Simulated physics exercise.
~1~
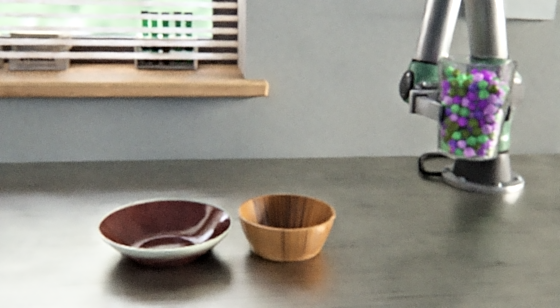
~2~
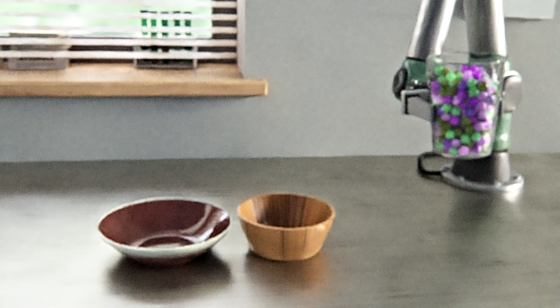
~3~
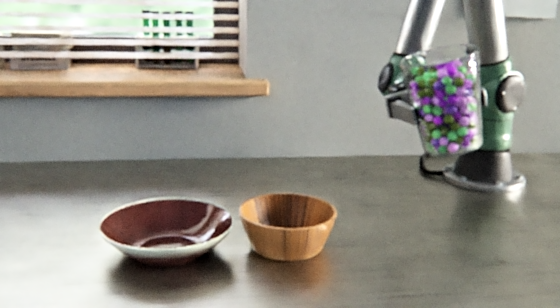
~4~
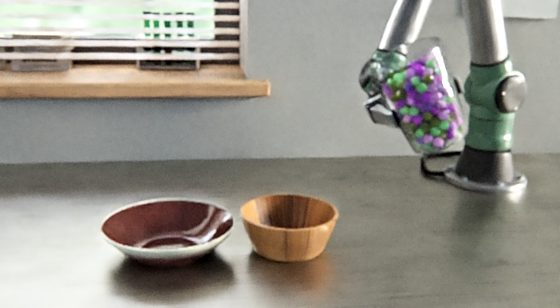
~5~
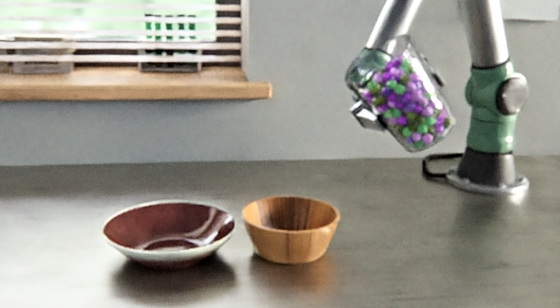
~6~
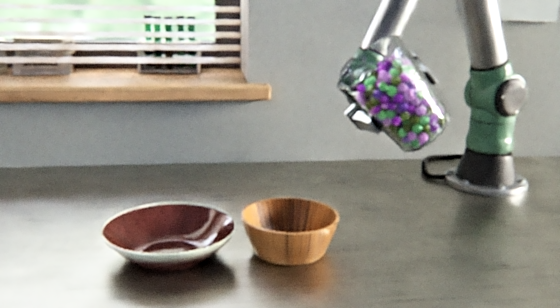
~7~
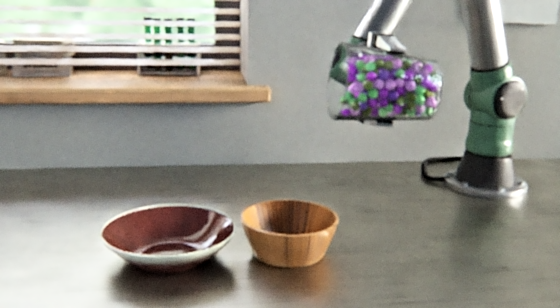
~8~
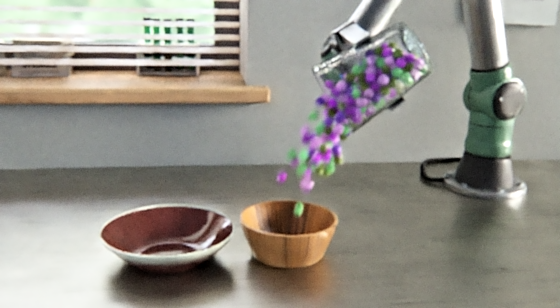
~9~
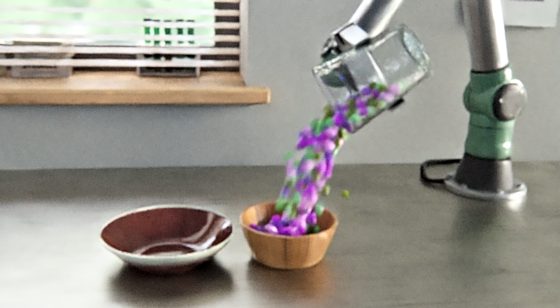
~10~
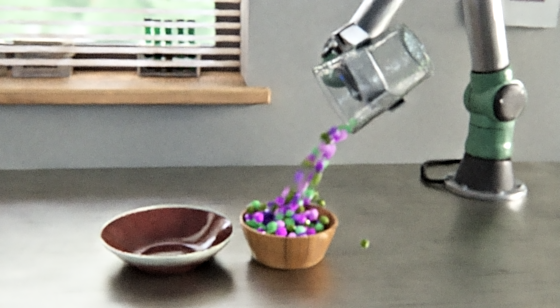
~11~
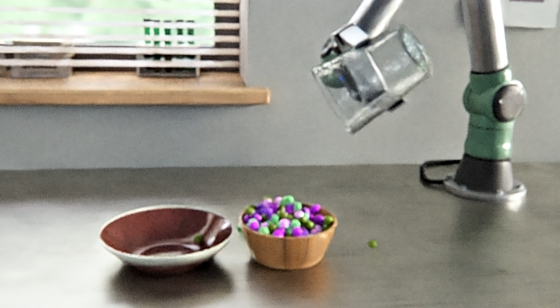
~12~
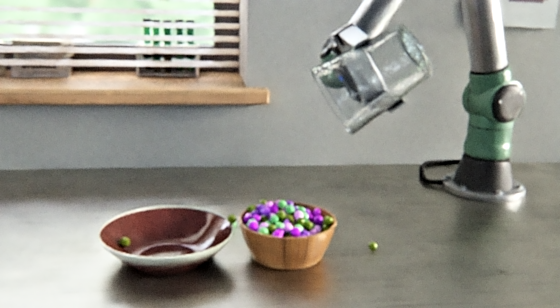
The clip shows a robot arm moving a clear cup of purple and green round sweets left and tipping it over a wooden bowl, which fills into a heap; one sweet ends in the dark red bowl and another on the table, as the emptied cup stays tilted.
